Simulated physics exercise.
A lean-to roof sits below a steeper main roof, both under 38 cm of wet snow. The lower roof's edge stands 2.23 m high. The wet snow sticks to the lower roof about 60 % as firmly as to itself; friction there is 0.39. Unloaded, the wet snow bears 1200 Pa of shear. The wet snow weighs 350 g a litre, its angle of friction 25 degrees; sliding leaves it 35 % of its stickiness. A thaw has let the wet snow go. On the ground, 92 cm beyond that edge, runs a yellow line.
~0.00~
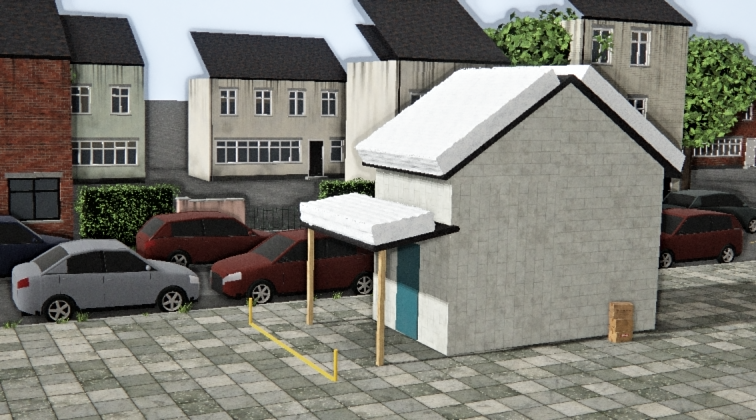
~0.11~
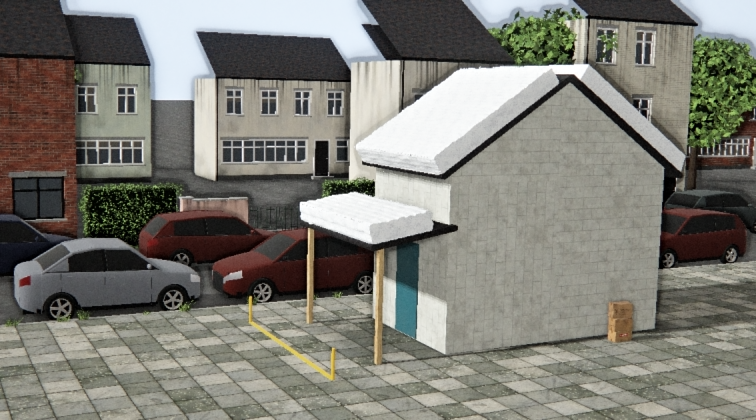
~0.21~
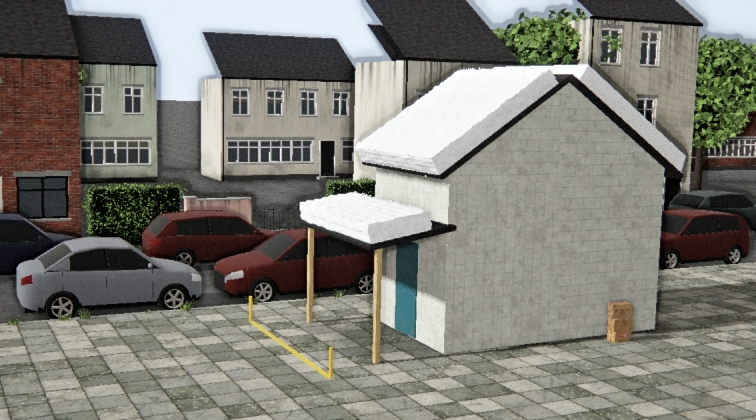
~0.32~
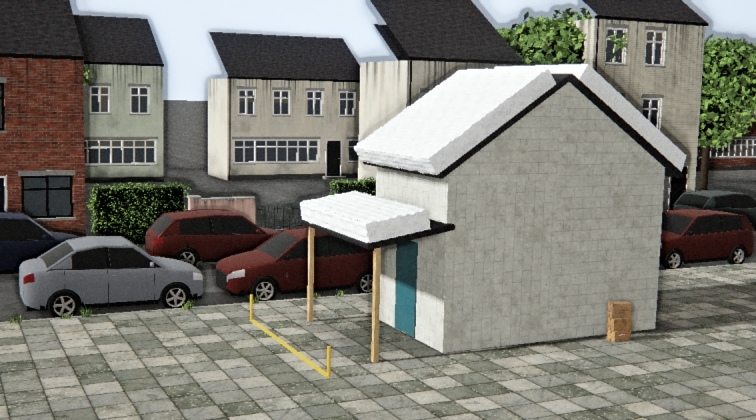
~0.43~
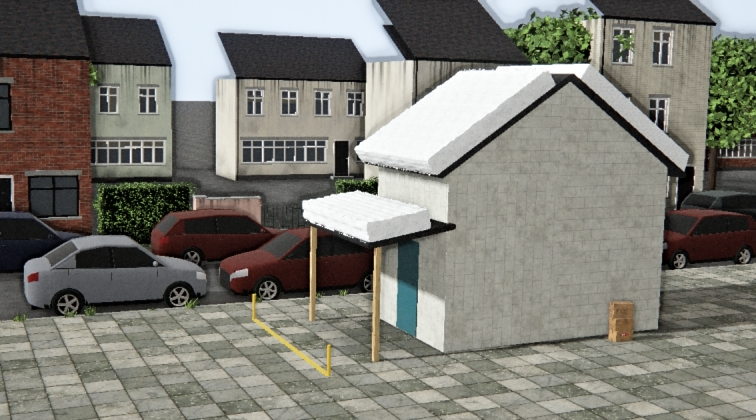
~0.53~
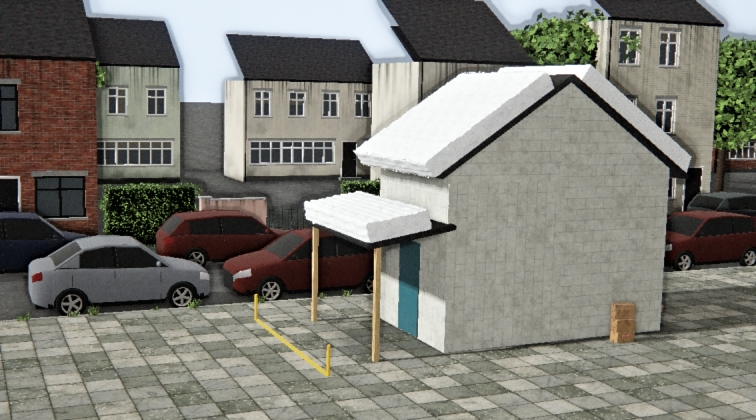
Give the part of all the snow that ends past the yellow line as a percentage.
It comes to some 24 %.
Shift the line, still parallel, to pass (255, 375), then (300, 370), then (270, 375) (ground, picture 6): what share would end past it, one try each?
In that order: 1 %, 14 %, 3 %.
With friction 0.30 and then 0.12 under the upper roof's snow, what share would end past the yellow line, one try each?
In turn about 45 %, 60 %.
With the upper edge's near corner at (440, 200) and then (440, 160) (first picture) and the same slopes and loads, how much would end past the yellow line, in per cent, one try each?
In that order: 1 %, 40 %.
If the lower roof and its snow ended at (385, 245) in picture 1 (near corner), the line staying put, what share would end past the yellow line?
Then about 35 %.
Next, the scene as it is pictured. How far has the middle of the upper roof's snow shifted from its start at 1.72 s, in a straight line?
Some 1.8 m.
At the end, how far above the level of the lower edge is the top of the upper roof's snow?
Some 1.0 m.
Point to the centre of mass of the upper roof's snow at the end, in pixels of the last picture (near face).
At about (349, 303).
By 1.08 s, none is below the lower edge and 0 % is past the line.
By 1.72 s, none is below the lower edge and 0 % is past the line.
By 2.36 s, 5 % is below the lower edge and 0 % is past the line.
By 3.00 s, 32 % is below the lower edge and 12 % is past the line.
By 4.90 s, at the end, 54 % is below the lower edge and 24 % is past the line.
